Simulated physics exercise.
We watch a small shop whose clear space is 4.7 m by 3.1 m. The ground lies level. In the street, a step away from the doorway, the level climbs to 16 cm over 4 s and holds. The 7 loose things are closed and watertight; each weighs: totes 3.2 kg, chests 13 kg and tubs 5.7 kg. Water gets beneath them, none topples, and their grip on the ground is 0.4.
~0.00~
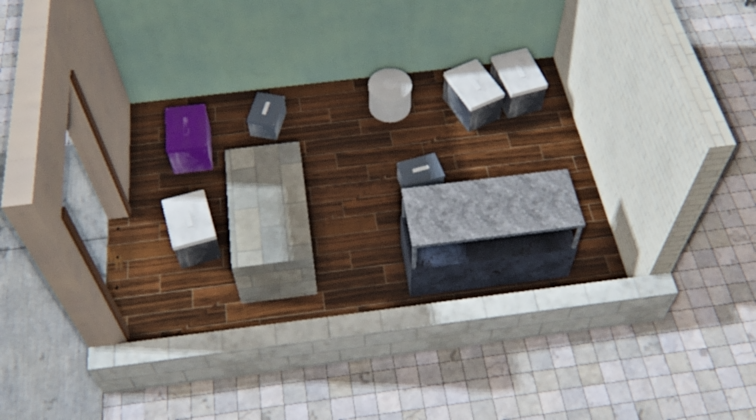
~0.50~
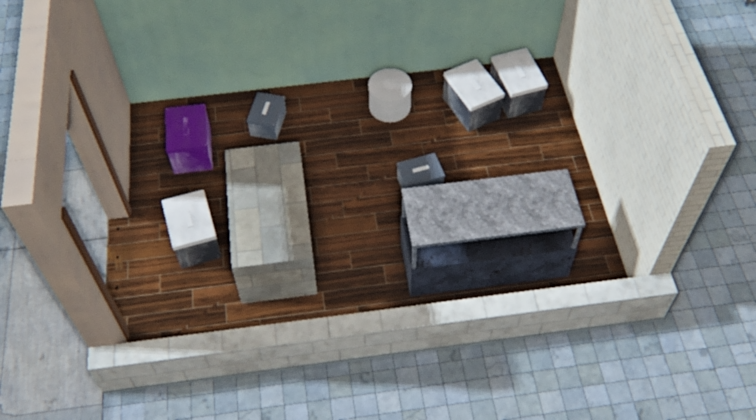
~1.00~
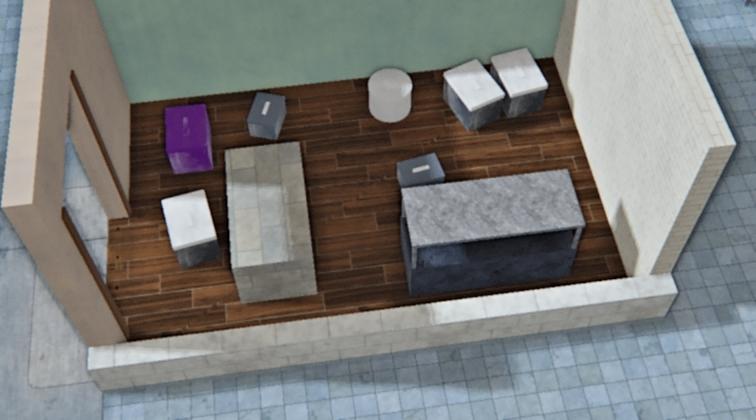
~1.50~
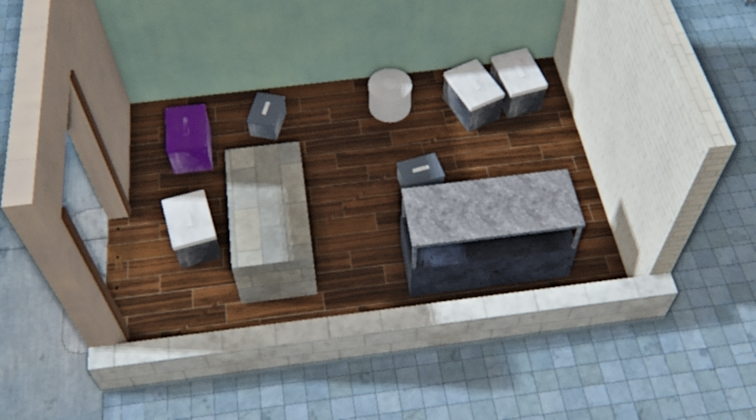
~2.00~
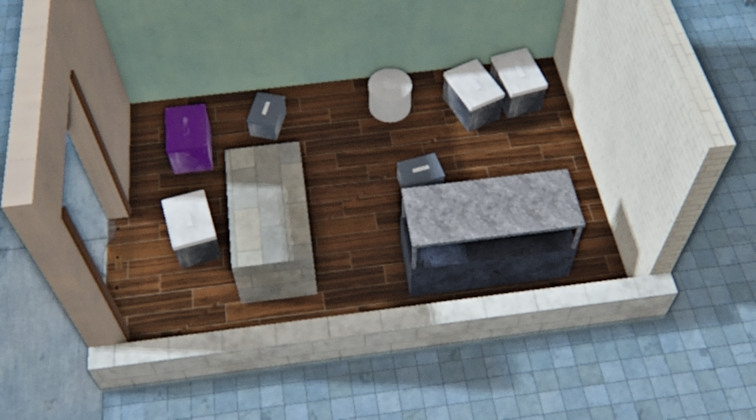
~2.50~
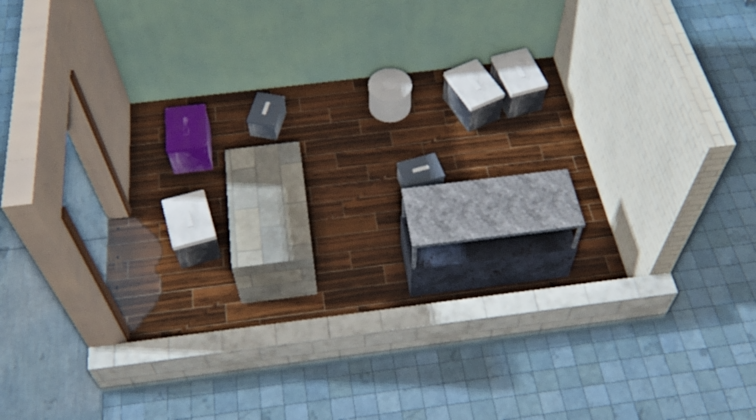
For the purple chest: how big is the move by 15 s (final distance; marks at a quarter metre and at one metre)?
The purple chest gets carried off.
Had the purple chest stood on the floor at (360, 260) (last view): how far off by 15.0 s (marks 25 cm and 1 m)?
It barely shifts.
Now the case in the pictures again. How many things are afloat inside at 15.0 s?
At that moment 7.
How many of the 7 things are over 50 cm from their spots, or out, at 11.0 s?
4 of them.
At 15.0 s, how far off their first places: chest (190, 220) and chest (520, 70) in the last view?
In that order: 300 cm, 50 cm.
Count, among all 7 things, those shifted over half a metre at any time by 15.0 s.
I count 6.
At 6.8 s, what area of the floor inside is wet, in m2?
Some 8.0 m2.
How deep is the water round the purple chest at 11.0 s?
Roughly 6 cm.
After 3.5 s the purple chest is near (186, 127), 0.0 m from its start, aground; 0 afloat.
After 6.8 s the purple chest is near (184, 99), 0.4 m from its start, aground; 0 afloat.
After 11.0 s the purple chest is near (397, 109), 2.1 m from its start, aground; 5 afloat.
After 15.0 s the purple chest is near (395, 191), 2.2 m from its start, afloat; 7 afloat.
